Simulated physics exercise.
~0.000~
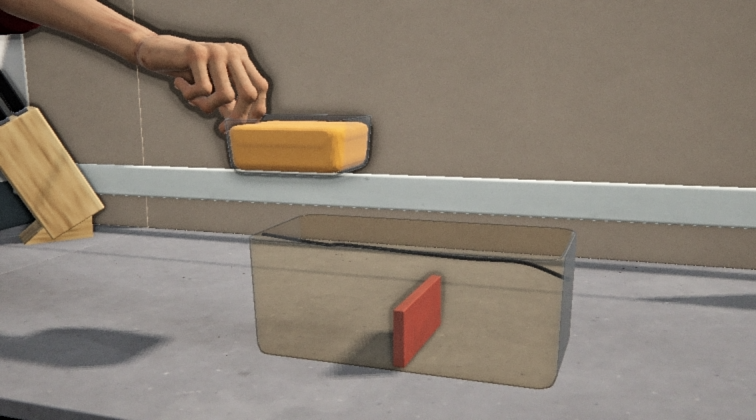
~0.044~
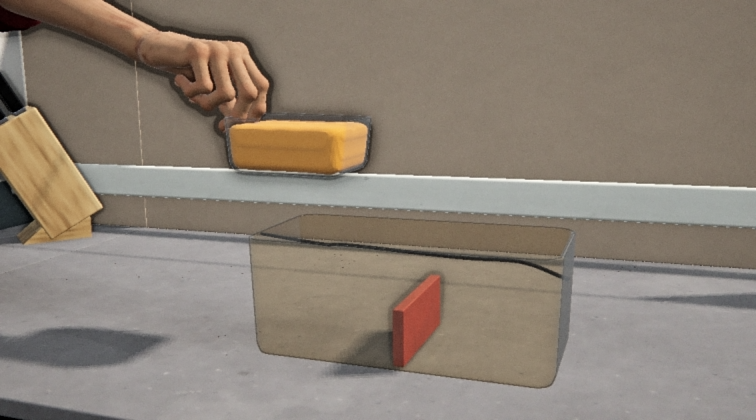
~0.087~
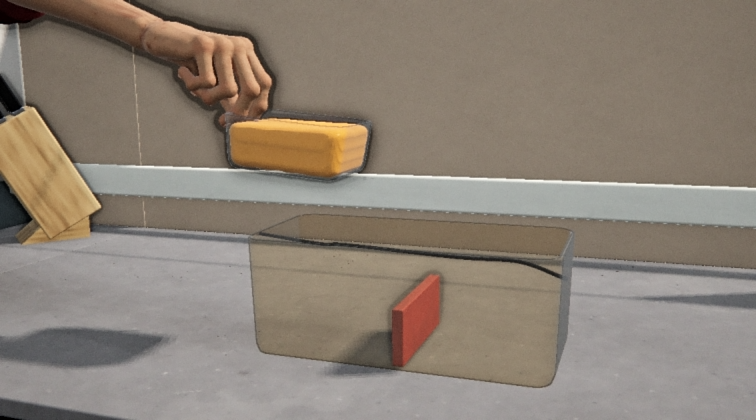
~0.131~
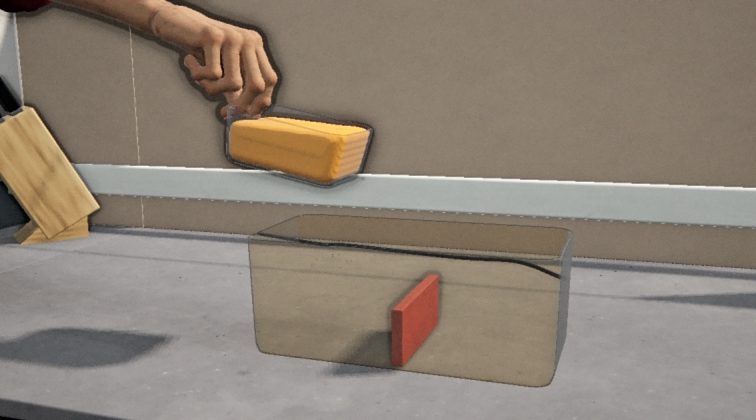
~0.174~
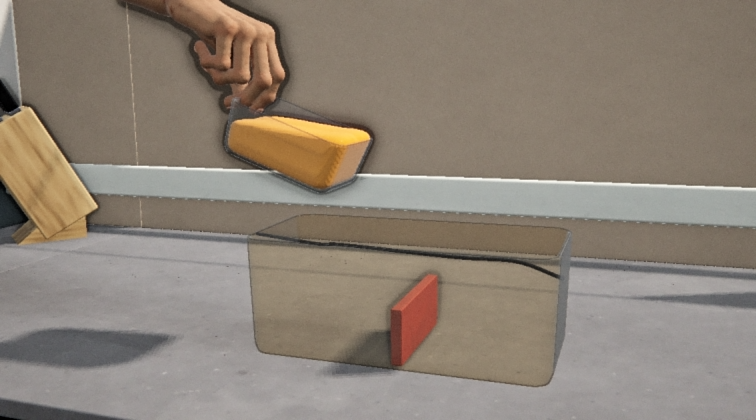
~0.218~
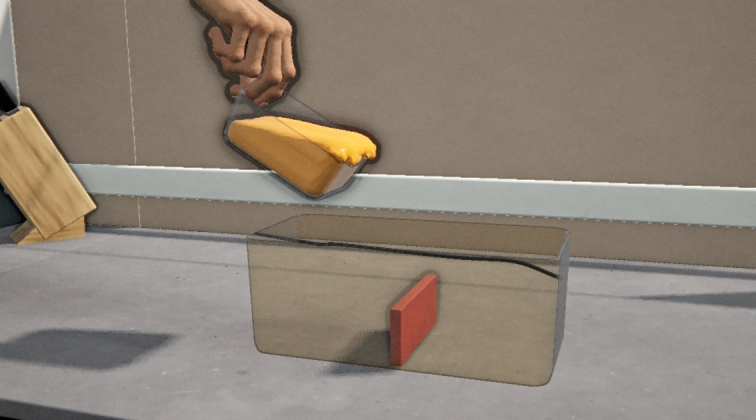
On a grey countertop, a hand above a see-through tub of orange juice stays close as the tub tilts steadily rightwards over a clear long basin with a red dividing wall, the juice shifting towards the tub's lower right edge.
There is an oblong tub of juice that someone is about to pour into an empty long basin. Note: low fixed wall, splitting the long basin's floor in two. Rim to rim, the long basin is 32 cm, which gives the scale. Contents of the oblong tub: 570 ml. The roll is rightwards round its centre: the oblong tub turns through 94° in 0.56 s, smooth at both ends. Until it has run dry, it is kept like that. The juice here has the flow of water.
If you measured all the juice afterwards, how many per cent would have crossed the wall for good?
Around 17 per cent would have crossed.
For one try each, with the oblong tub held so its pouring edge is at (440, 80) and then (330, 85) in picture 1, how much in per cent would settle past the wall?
The first try gives around 90 percent, the second around 5 percent.
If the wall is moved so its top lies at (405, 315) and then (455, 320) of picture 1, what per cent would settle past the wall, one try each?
Respectively 55 and 20 %.
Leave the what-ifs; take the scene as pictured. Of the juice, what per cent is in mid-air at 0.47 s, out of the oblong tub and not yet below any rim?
Around 26 percent.
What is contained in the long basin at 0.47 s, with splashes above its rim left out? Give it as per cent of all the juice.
At that time the basin holds about 60 per cent of the liquid.
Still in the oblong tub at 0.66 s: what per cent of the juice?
Around 3 percent of it.
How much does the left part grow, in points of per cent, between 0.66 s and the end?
1 %.
By 0.47 s the tilt is 88° and 14 per cent is still to pour, 48 is left of the wall and 11 right of it.
By 0.66 s the tilt is 94° and 3 per cent is still to pour, 79 is left of the wall and 16 right of it.
By 0.85 s the tilt is 94° and 1 per cent is still to pour, 79 is left of the wall and 16 right of it.
By 1.06 s the tilt is 94° and 0 per cent is still to pour, 80 is left of the wall and 17 right of it.
At rest 80 per cent lies left of the wall, 17 right of it and 3 outside.
